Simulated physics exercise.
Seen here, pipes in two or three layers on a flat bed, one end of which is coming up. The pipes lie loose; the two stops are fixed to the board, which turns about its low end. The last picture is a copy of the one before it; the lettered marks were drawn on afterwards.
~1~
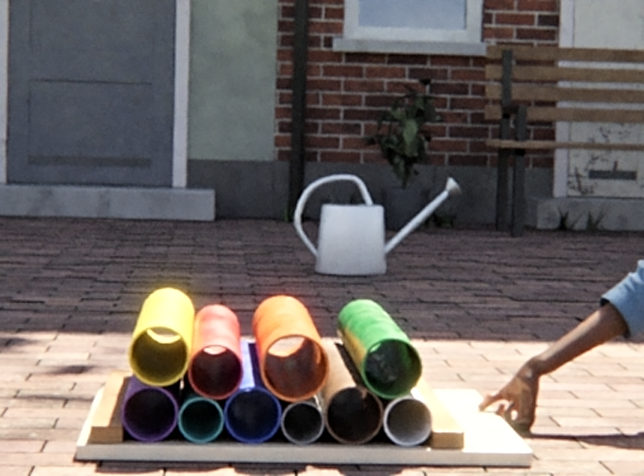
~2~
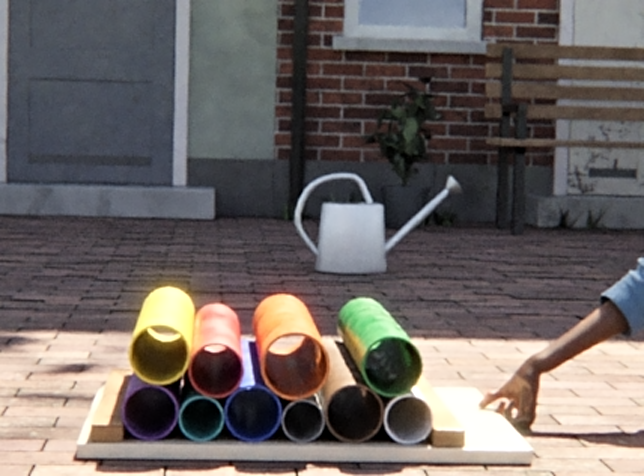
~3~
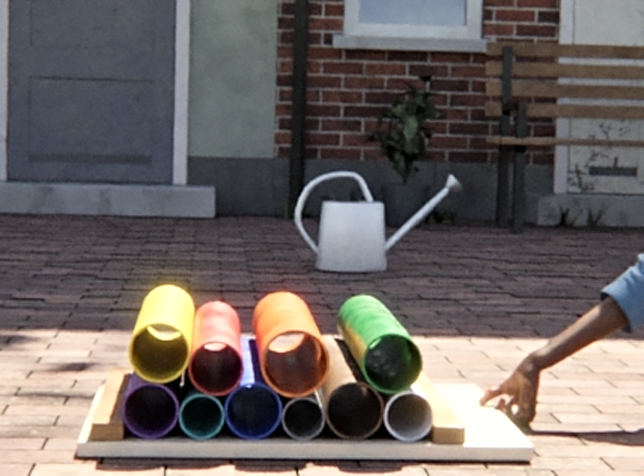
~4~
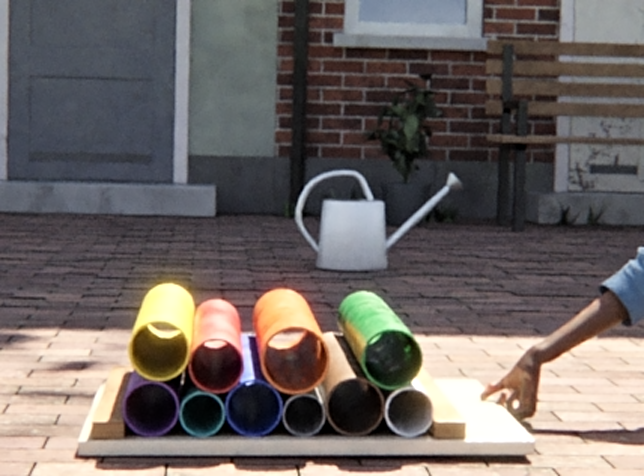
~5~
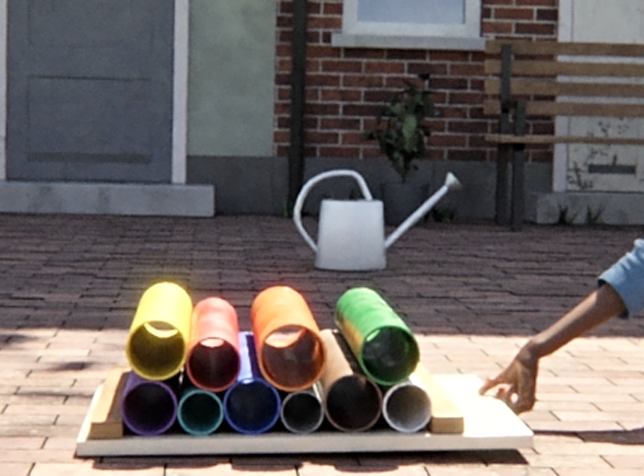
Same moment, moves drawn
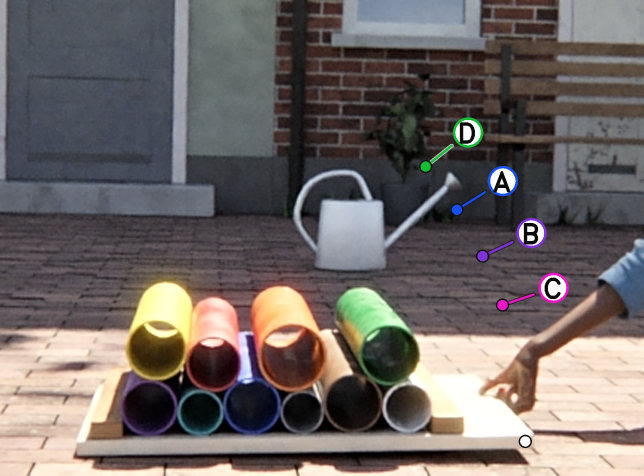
A hand and blue-sleeved arm reach in from the right to the end of a pale board on a sunny brick pavement, seen from the front at a low height. Yellow, red, orange and green pipes rest atop purple, turquoise, blue, grey, brown and white ones, before a white watering can, brick wall and bench. The hand lifts the board's right end very slightly, the pipes barely shifting.
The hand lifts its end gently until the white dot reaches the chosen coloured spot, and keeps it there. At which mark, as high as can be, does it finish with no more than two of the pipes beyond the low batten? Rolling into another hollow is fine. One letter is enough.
At most to A.
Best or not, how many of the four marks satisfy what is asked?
The number is three.
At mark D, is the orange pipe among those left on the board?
No, with D.
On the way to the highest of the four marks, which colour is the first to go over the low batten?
First is the yellow one.
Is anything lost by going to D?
Yes.
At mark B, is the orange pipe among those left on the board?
Yes, with B.
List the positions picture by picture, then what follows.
The first picture shows purple pipe (150, 413); turquoise pipe (201, 420); blue pipe (253, 414).
The second picture shows blue pipe (253, 413); grey pipe (303, 420).
The third picture shows board (298, 409); green pipe (392, 363); red pipe (216, 368).
The fourth picture shows board (299, 405); purple pipe (151, 409); turquoise pipe (202, 414).
The fifth picture shows board (297, 403); purple pipe (149, 408); turquoise pipe (200, 413).
On the marked copy, A at (457, 209); B at (483, 256); C at (502, 305); D at (426, 167); the white dot at (525, 442).
Following A. Soon after the start, board at 19°.
Later, board at 33°.
In the end, board at 33°, two over the low batten (red, yellow).
As for the rest, B two over the low batten (red, yellow); C two over the low batten (red, yellow); D five over the low batten.
